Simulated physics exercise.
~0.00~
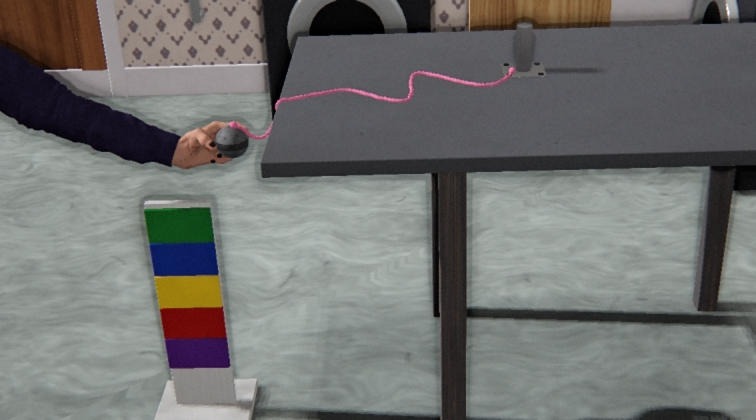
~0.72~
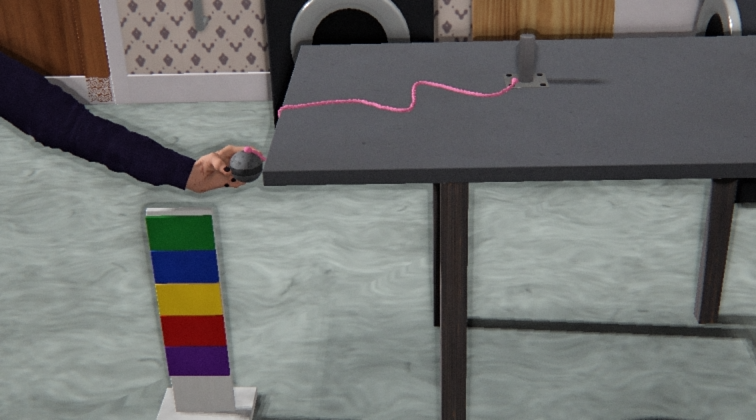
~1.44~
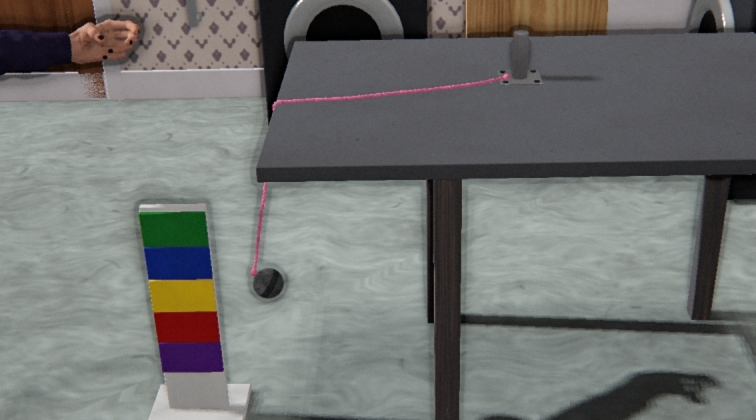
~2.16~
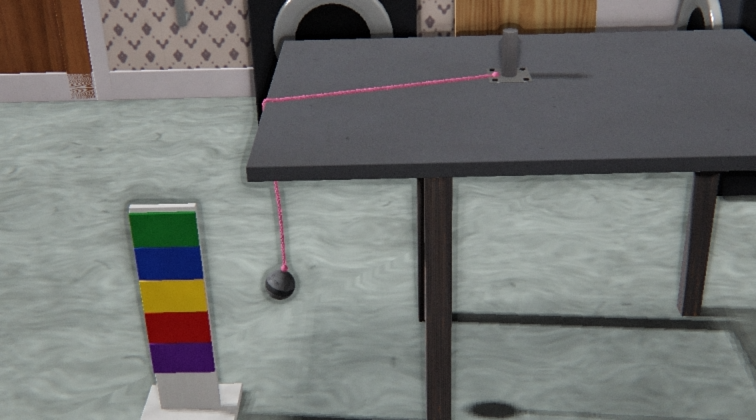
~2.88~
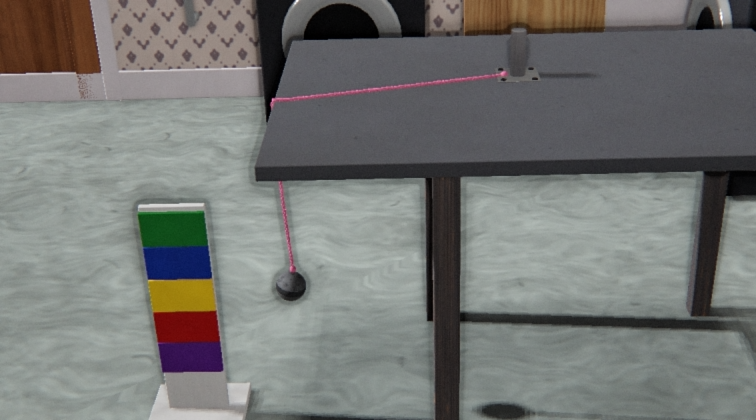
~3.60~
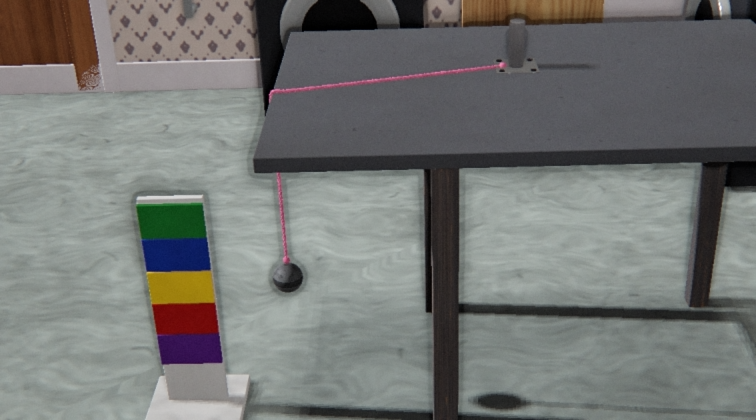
In a room with a pale marbled floor and patterned wall panels, a slightly swaying camera looks down at a dark grey table. A pink shoelace runs loosely across the tabletop from a small grey post to a grey ball, held by a hand just off the left edge. Below stands a white scale with green, blue, yellow, red and purple bands. The hand moves slightly, then lets go and draws back to the left. The ball drops, pulling the lace straight over the edge, and drifts a little right. Finally it hangs beneath the table, its centre level with the yellow band.
